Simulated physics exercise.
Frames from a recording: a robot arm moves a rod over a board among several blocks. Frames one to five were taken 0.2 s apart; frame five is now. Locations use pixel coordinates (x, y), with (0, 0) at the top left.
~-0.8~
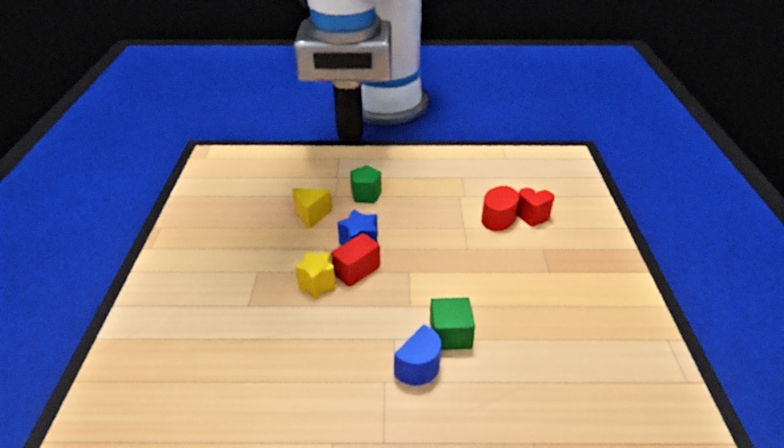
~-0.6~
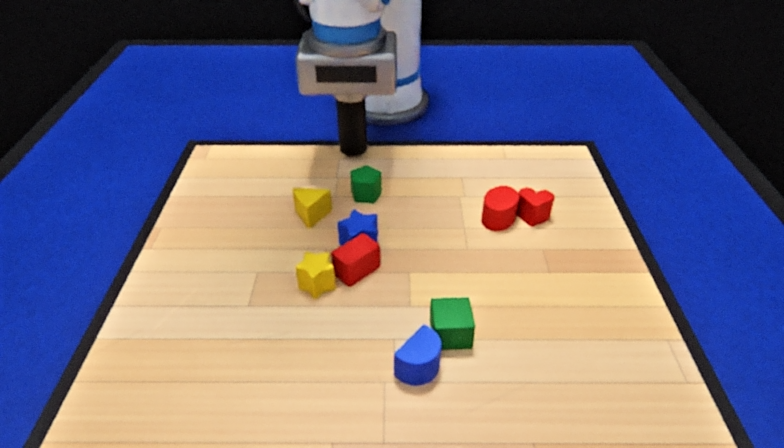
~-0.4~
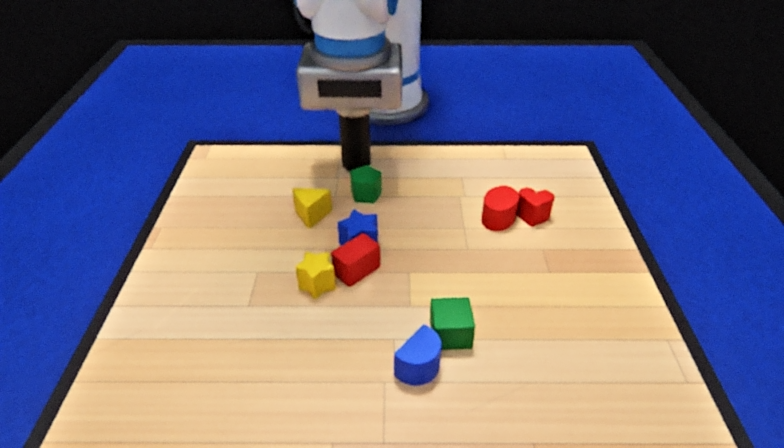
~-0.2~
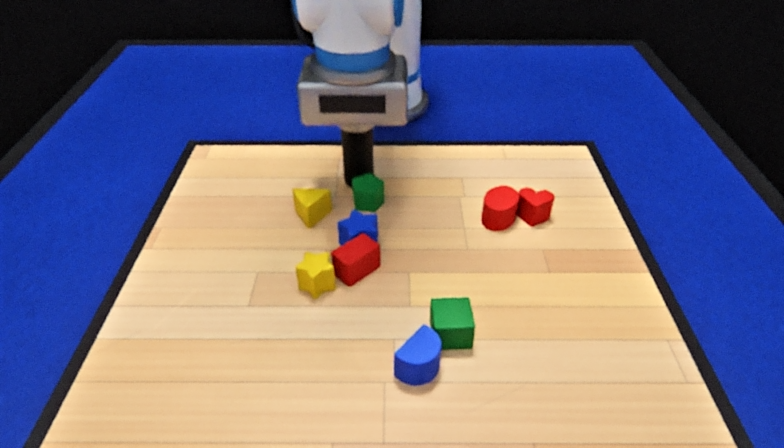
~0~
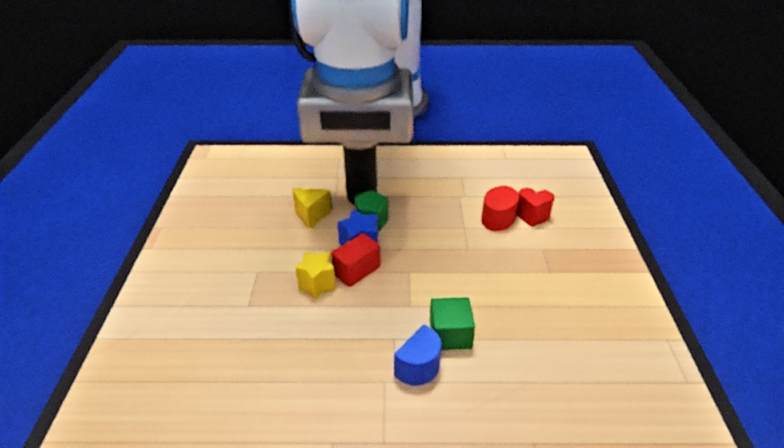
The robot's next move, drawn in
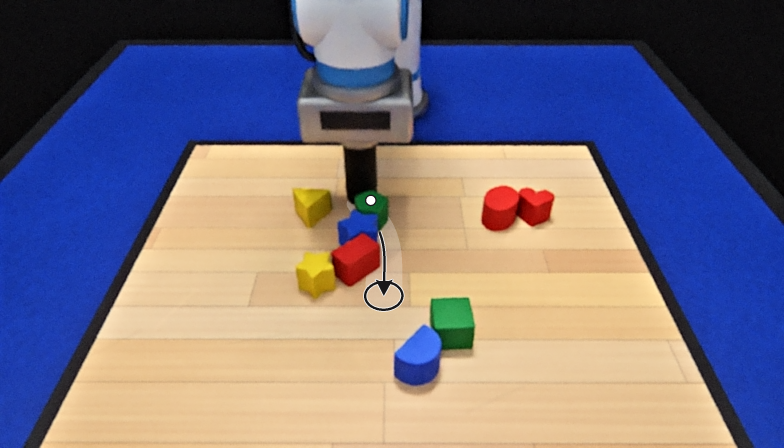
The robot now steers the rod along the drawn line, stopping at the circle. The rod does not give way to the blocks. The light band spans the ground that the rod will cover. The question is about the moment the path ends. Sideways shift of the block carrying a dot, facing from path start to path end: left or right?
Measured against the direction from start to end, the block carrying a dot shifts toward the left-hand side.
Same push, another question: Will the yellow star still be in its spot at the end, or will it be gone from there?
Well, the yellow star shifts from its place.
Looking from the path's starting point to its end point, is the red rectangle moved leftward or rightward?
My answer: Right.
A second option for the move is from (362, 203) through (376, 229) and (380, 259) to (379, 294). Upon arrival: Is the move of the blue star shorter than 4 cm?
No, it doesn't check out.
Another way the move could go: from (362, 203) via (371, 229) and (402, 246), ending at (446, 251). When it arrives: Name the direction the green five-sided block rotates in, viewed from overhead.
It spins with the clock.
Drawn move, from (362, 203) through (383, 244) to (384, 296); the dot is on the green five-sided block.
The first path, step by step. One third of the way, rod (378, 223); yellow star (308, 267), turned 35° clockwise; red rectangle (346, 267); blue star (361, 240), turned 45° clockwise; green five-sided block (389, 228).
Two thirds of the way, rod (384, 254); yellow star (303, 269), turned 60° clockwise; red rectangle (332, 286), turned 25° clockwise; blue star (361, 263), turned 60° clockwise; green five-sided block (408, 258), turned 25° anticlockwise.
At the end, rod (384, 288); yellow star (303, 269), turned 60° clockwise; red rectangle (308, 300), turned 55° clockwise; blue star (351, 291), turned 100° clockwise; green five-sided block (420, 275), turned 55° anticlockwise.
